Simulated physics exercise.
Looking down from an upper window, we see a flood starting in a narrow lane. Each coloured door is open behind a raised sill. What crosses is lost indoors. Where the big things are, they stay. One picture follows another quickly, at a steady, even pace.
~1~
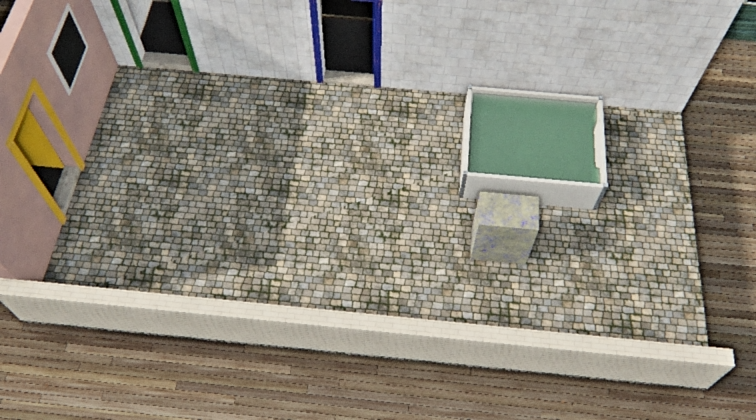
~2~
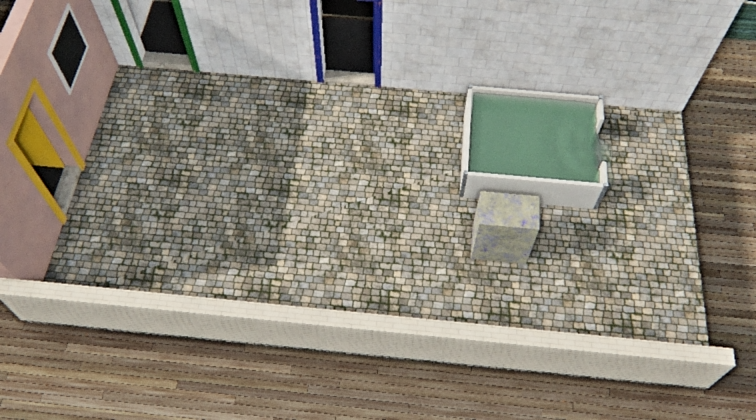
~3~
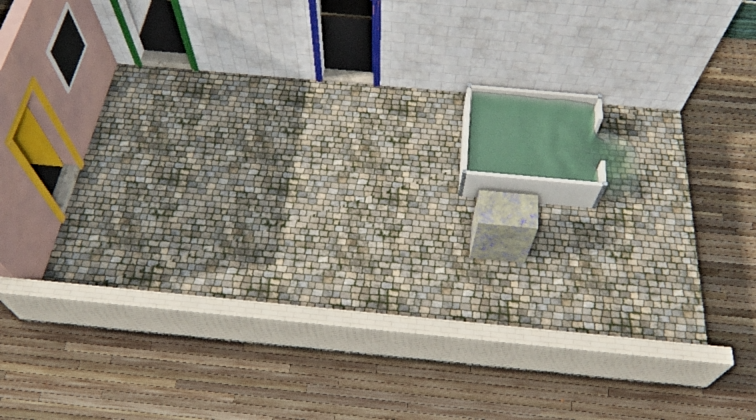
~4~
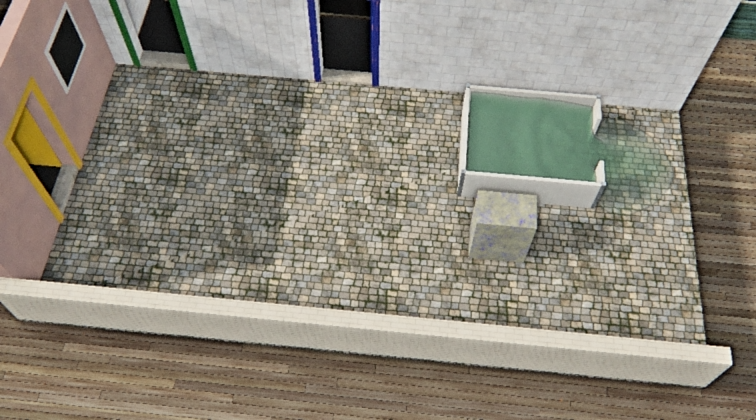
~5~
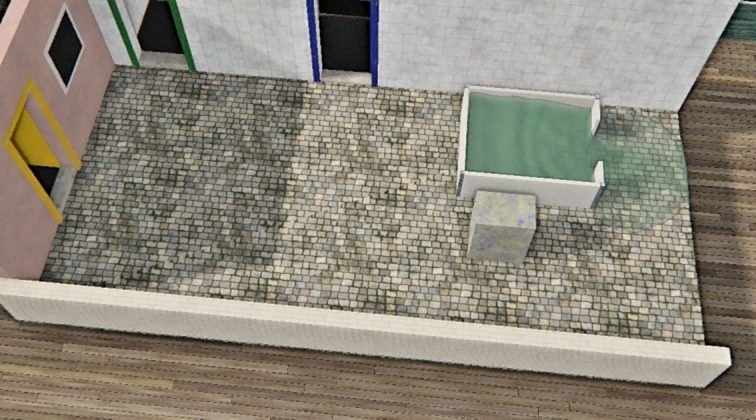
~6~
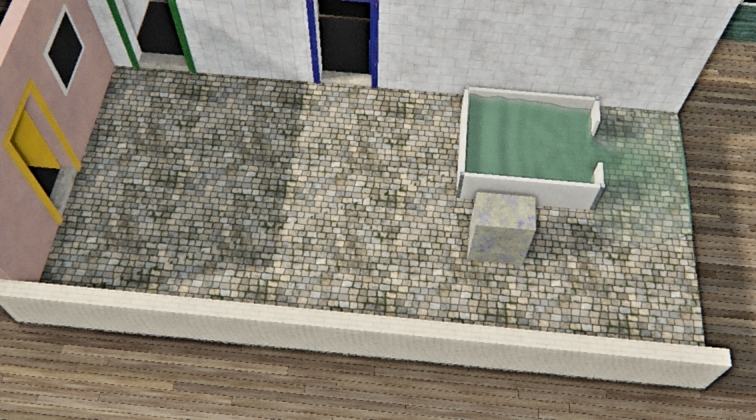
Cobbled lane with coloured doorways, green water pouring through a gap in a white tank's right side and spreading across the stones.
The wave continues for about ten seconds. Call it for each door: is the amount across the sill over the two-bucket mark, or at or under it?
My call: The yellow door at or under the mark, the blue door at or under the mark, the green door at or under the mark.
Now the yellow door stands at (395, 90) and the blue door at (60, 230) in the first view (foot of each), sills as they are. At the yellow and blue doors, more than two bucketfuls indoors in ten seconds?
At the yellow door it remains below; at the blue door it remains below.
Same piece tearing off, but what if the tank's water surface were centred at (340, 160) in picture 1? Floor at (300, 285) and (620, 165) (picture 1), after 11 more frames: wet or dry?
In that order: No water, wet.
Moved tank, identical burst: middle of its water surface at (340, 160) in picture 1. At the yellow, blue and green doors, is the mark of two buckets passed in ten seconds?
Result - yellow door fails to reach it, blue door fails to reach it, green door fails to reach it.
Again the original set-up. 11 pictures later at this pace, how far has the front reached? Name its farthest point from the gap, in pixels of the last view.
Roughly at (675, 306).
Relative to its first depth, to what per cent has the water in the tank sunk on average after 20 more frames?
Roughly 46 percent.
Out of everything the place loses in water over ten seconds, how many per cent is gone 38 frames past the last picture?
It works out at roughly 80 per cent.
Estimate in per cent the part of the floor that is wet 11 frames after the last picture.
Some 10 per cent.
A moment on, water covers 10 % of the floor; the yellow door not reached, the blue door not reached, the green door not reached.
Next, water covers 10 % of the floor; the yellow door not reached, the blue door not reached, the green door not reached.
Then, water covers 10 % of the floor; the yellow door not reached, the blue door not reached, the green door not reached.
Later, water covers 10 % of the floor; the yellow door not reached, the blue door not reached, the green door not reached.
In the end, water covers 10 % of the floor; the yellow door not reached, the blue door not reached, the green door not reached.
